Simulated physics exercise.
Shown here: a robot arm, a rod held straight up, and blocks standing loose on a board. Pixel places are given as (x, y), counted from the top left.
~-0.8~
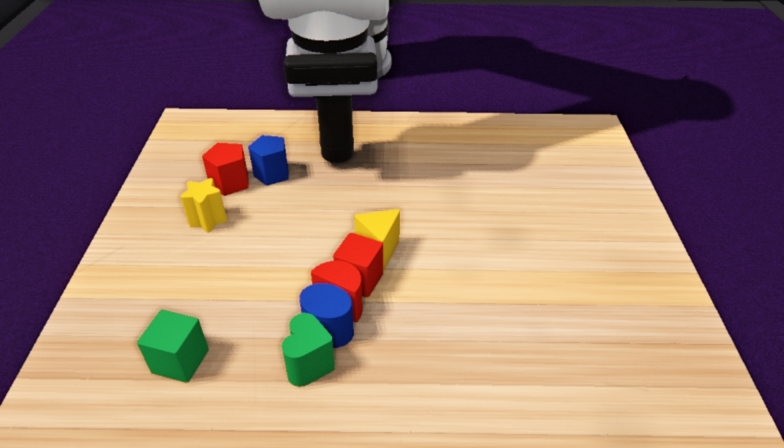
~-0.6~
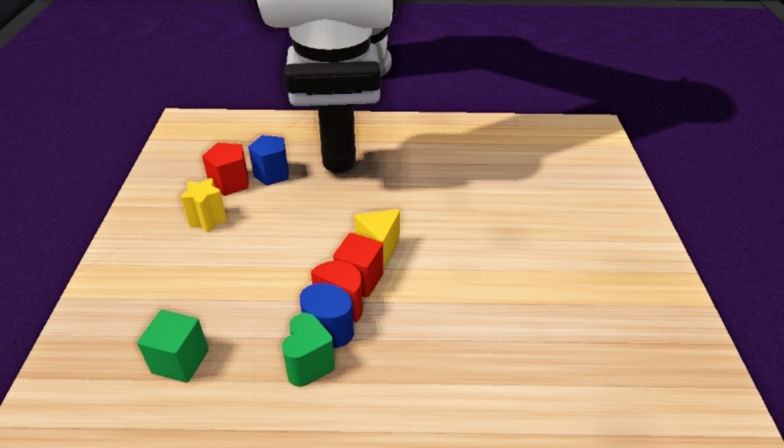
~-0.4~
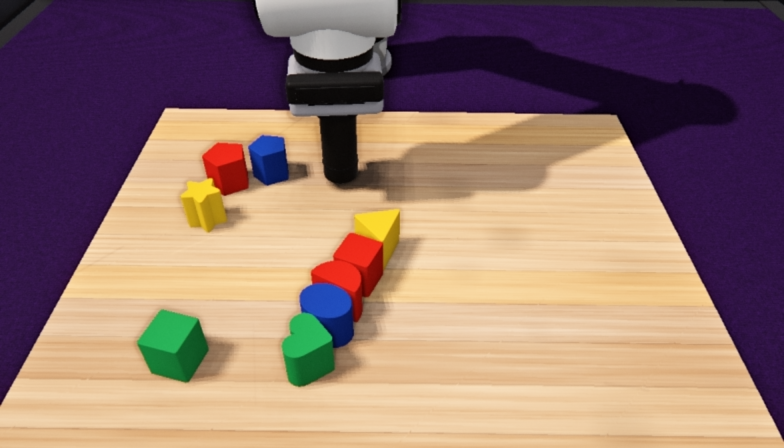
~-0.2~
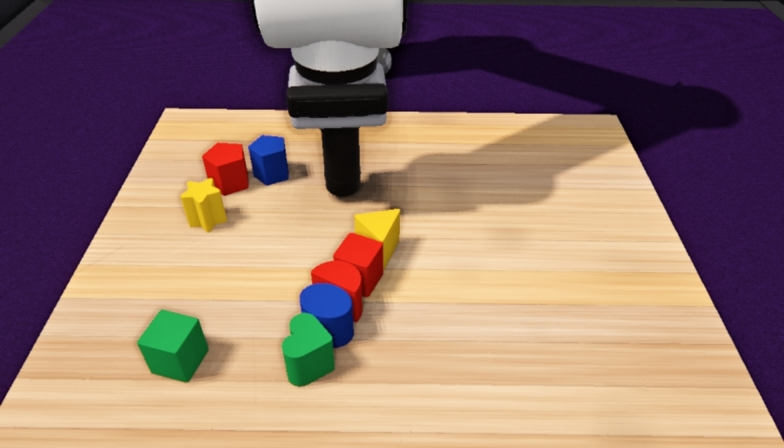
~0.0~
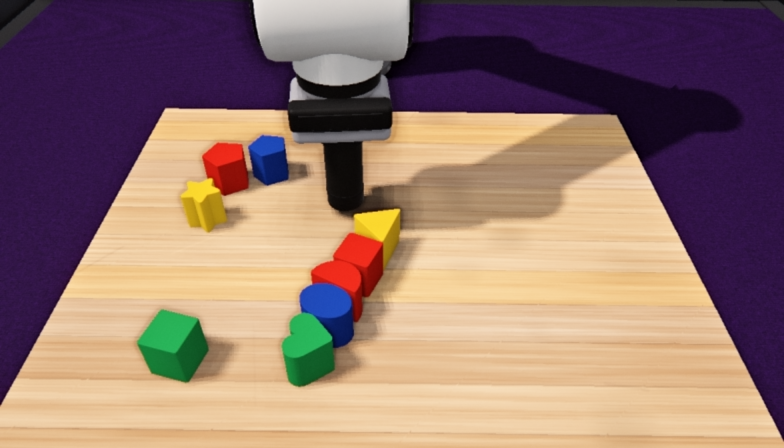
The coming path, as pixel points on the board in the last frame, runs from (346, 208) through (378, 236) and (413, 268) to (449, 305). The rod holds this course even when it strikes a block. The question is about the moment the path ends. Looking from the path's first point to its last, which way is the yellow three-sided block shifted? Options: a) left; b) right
Correct choice: B.
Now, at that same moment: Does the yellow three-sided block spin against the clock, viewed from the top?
No - that is not the case.
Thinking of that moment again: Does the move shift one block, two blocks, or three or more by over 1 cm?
Going by the path, one of them shifts by more than about 1 cm.
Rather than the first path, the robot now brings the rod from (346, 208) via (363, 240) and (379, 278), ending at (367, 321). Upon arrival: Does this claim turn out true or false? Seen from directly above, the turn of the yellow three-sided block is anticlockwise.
This is true.
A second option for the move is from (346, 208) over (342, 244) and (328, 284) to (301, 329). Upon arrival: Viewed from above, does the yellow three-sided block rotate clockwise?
No, that is not what happens.
What follows on the original path. One third of the way, rod at (379, 229); yellow three-sided block at (387, 229).
Two thirds of the way, rod at (414, 260); yellow three-sided block at (419, 265), turned 20° clockwise.
At the end, rod at (450, 298); red square block unmoved; yellow three-sided block at (435, 300), turned 45° clockwise.
